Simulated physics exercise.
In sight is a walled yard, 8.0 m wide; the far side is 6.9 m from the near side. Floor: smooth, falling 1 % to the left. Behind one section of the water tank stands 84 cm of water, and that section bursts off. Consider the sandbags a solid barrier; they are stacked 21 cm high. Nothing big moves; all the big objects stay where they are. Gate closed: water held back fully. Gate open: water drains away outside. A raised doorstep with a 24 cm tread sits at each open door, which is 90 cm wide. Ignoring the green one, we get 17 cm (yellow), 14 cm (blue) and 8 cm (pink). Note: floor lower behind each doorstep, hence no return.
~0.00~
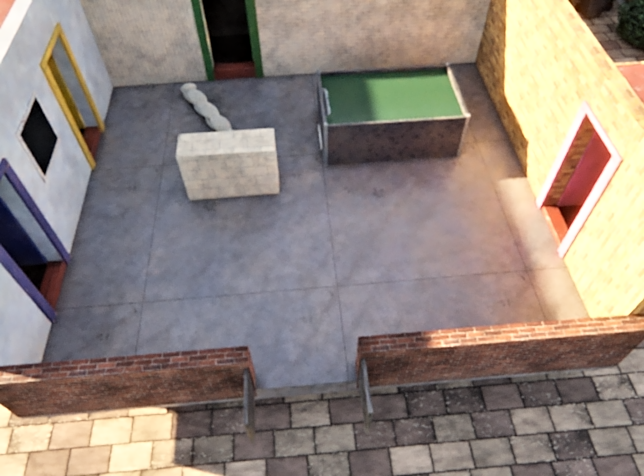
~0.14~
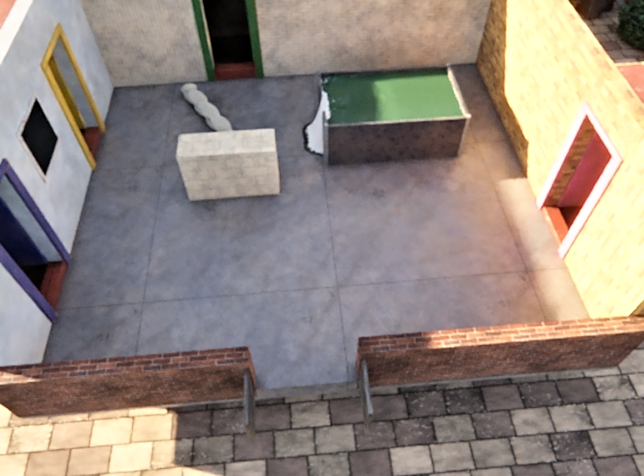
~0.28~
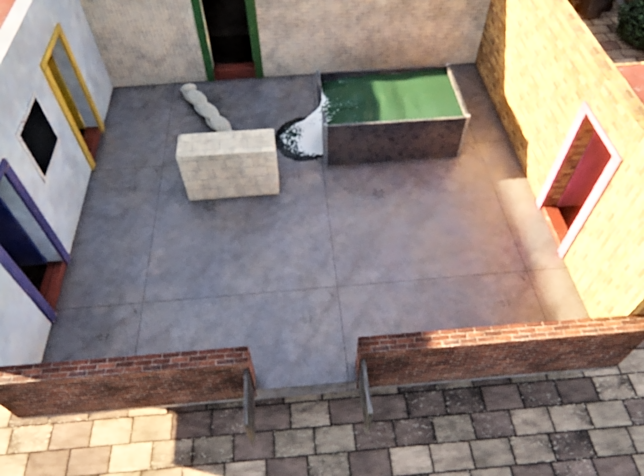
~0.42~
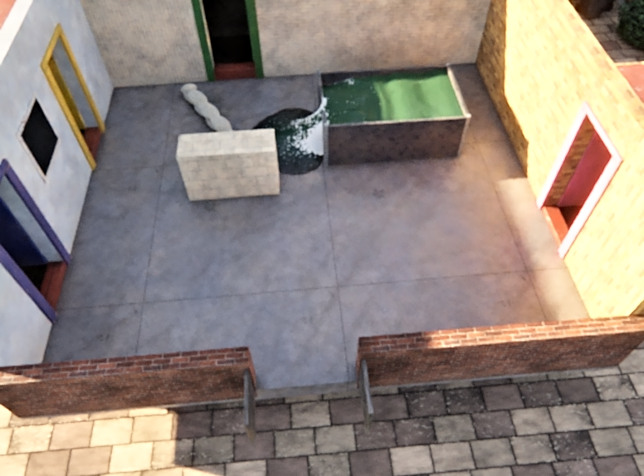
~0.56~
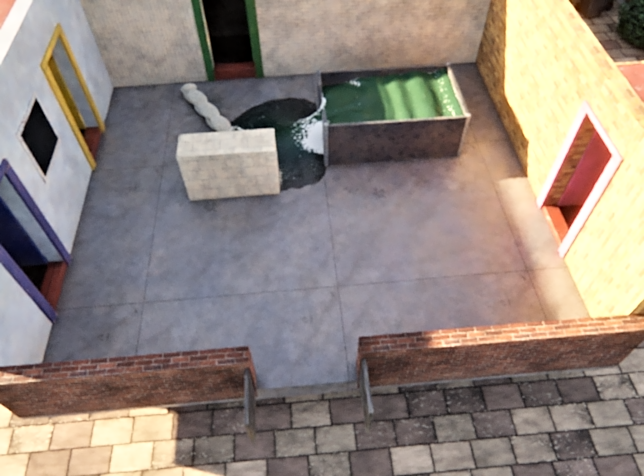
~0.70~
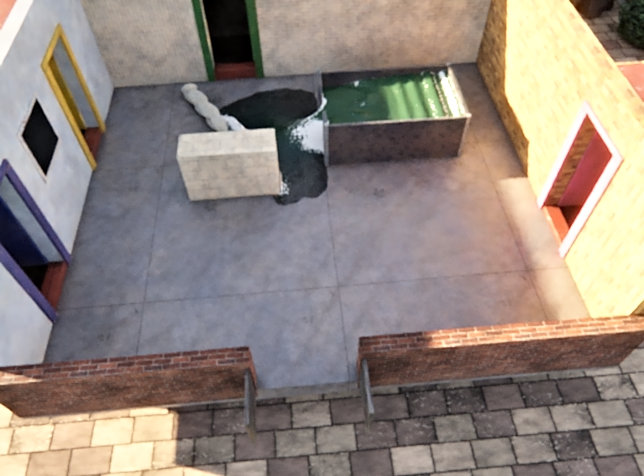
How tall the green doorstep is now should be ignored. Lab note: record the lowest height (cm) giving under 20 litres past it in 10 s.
Lowest height: 32 cm.
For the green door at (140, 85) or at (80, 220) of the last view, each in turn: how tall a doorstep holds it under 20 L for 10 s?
Roughly 20 and 9.0 cm.
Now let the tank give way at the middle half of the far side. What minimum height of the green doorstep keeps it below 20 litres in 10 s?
Some 15 cm.
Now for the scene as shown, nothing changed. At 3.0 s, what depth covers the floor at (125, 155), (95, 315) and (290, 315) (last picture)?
Respectively 5 cm, 0 cm and 1 cm.
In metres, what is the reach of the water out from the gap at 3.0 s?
About 5.4 m.
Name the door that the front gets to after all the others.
Answer: Pink.
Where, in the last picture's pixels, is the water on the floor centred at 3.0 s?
Centre of mass: About (291, 132) px.
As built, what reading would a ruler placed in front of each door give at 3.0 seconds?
Depths in cm: Yellow 24, green 22, blue 1, pink 0.
After 1.4 s water covers 20 % of the floor, deepest (50 cm) near (320, 134); 14 cm at the green door, 0 litres in over its 24 cm doorstep.
After 3.0 s water covers 30 % of the floor, deepest (38 cm) near (123, 88); 22 cm at the green door, 43 litres in over its 24 cm doorstep.
After 10.0 s water covers 75 % of the floor, deepest (18 cm) near (114, 89); 14 cm at the green door, 69 litres in over its 24 cm doorstep.
At the green door as built, the water arrived by 1.1 s and peaked near 28 cm at 2.0 s.
Run again over the same 10 s with other heights there, 31 litres in over 29 cm, 3 litres over 40 cm. The limit of 20 litres is kept from about 32 cm up.
